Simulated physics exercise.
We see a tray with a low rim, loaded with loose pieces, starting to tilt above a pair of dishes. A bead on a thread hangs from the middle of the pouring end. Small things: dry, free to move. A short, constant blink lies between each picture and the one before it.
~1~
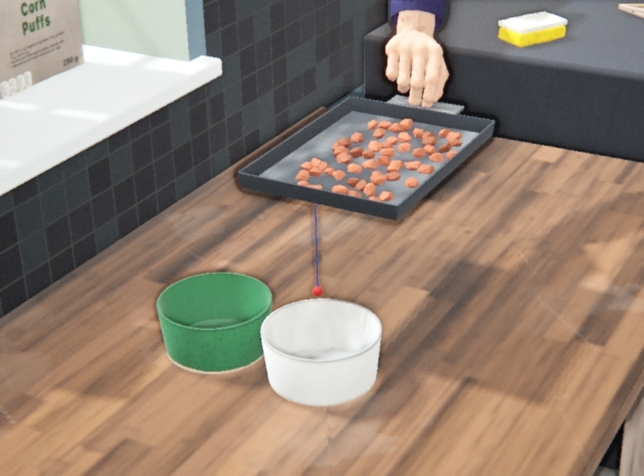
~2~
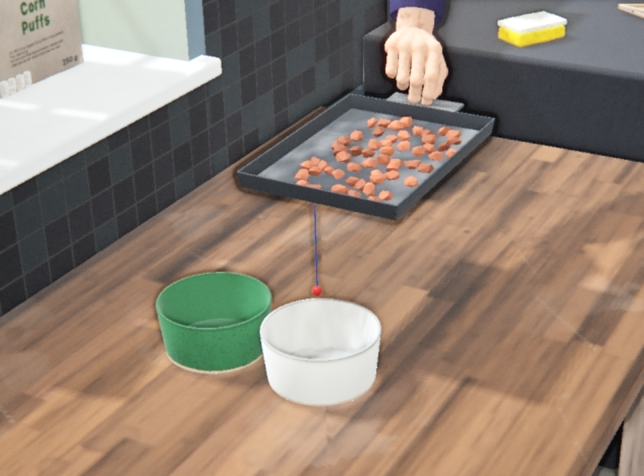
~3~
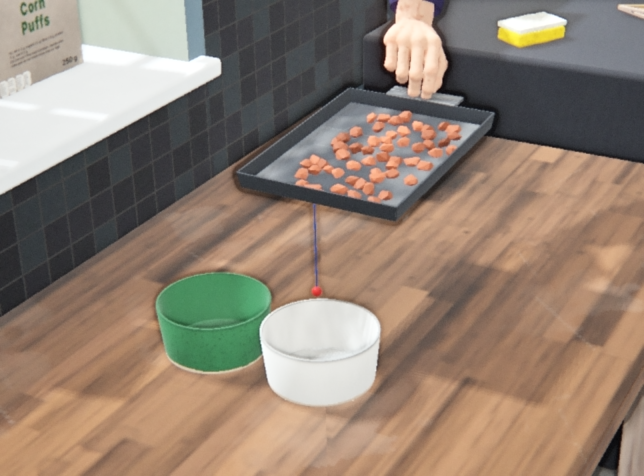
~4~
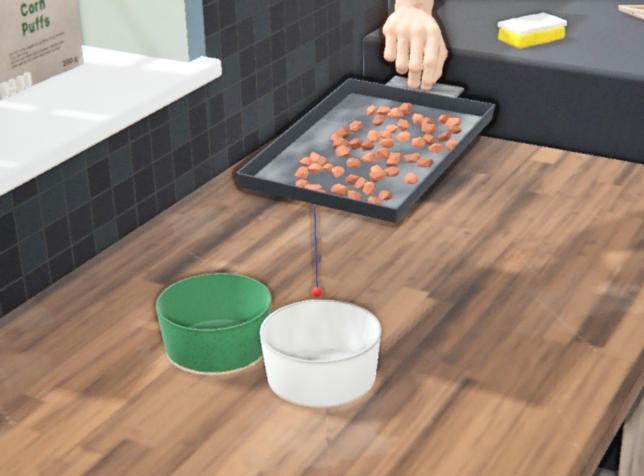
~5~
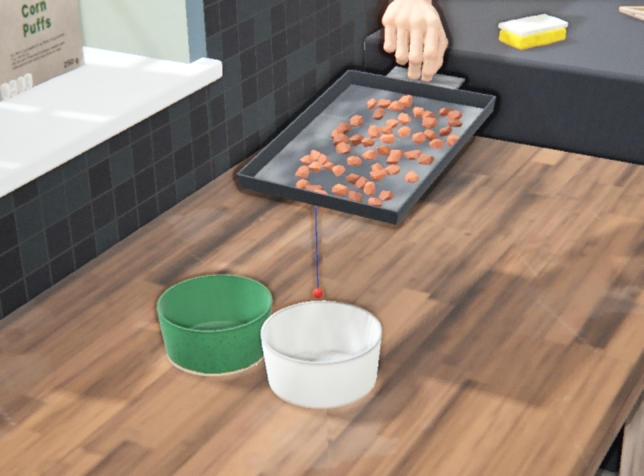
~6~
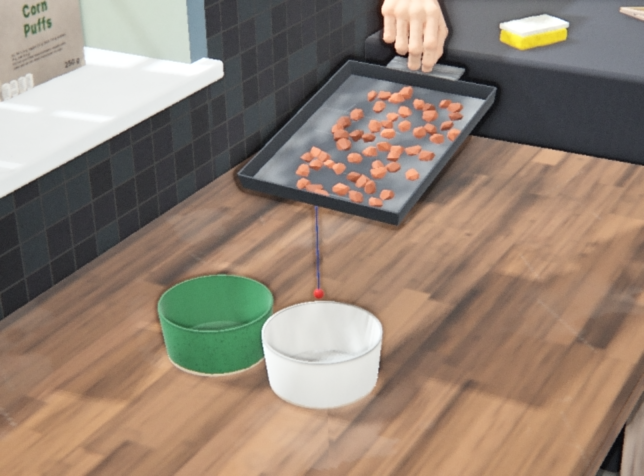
At the start, a hand holds a dark, low-rimmed tray of small reddish pieces almost flat above a green dish and a white dish, with a red bead hanging on a thread. The hand then slowly raises the far end, steepening the tray's slope slightly, while the dishes stay practically still.
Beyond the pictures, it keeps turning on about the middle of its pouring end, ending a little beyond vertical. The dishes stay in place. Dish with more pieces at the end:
Right.
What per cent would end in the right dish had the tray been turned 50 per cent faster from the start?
Estimate: Some 80%.
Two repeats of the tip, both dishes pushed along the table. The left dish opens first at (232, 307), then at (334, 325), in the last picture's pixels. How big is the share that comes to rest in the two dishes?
Roughly 90 % and then 80 %.
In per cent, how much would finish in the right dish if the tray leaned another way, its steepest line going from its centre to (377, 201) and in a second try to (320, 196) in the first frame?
30 % and 60 %.
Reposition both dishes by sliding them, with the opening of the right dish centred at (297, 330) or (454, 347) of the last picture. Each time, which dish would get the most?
At the first place right, at the second the left dish.
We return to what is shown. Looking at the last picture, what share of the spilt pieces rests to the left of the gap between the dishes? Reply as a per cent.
Left fraction: Around 20 per cent.
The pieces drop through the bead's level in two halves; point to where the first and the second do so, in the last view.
For the early half I get (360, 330), and for the late half (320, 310).
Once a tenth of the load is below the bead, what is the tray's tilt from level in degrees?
It sits at roughly 90°.
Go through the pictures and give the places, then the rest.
Corners of the pouring end near (242, 172) and (396, 204), level; middle of the load near (384, 161), bits of crushed brick; left dish near (184, 346); right dish near (292, 378); bead on its thread near (318, 291), in the first picture.
Corners of the pouring end near (241, 171) and (396, 204), level; middle of the load near (383, 160), in the second picture.
Corners of the pouring end near (240, 172) and (395, 205), tipped barely, lowest at the right corner; middle of the load near (383, 157), in the third picture.
Corners of the pouring end near (240, 172) and (395, 207), tipped a little, lowest at the right corner; middle of the load near (383, 153), in the fourth picture.
Corners of the pouring end near (241, 173) and (396, 210), tipped a little, lowest at the right corner; middle of the load near (384, 150), in the fifth picture.
Corners of the pouring end near (241, 173) and (396, 211), tipped a little, lowest at the right corner; middle of the load near (384, 146); left dish near (185, 348); right dish near (293, 380), in the sixth picture.
Shortly afterwards, tray tipped steeply; the whole lot on the tray.
Next, tray tipped right over; near half on the tray; near a quarter in the right dish; a little outside both; near a quarter in the air.
Some moments later, tray tipped past a quarter turn; near two thirds in the right dish; a little in the left dish; near a quarter outside both.
In the end, tray tipped past a quarter turn; near two thirds in the right dish; a little in the left dish; near a quarter outside both.
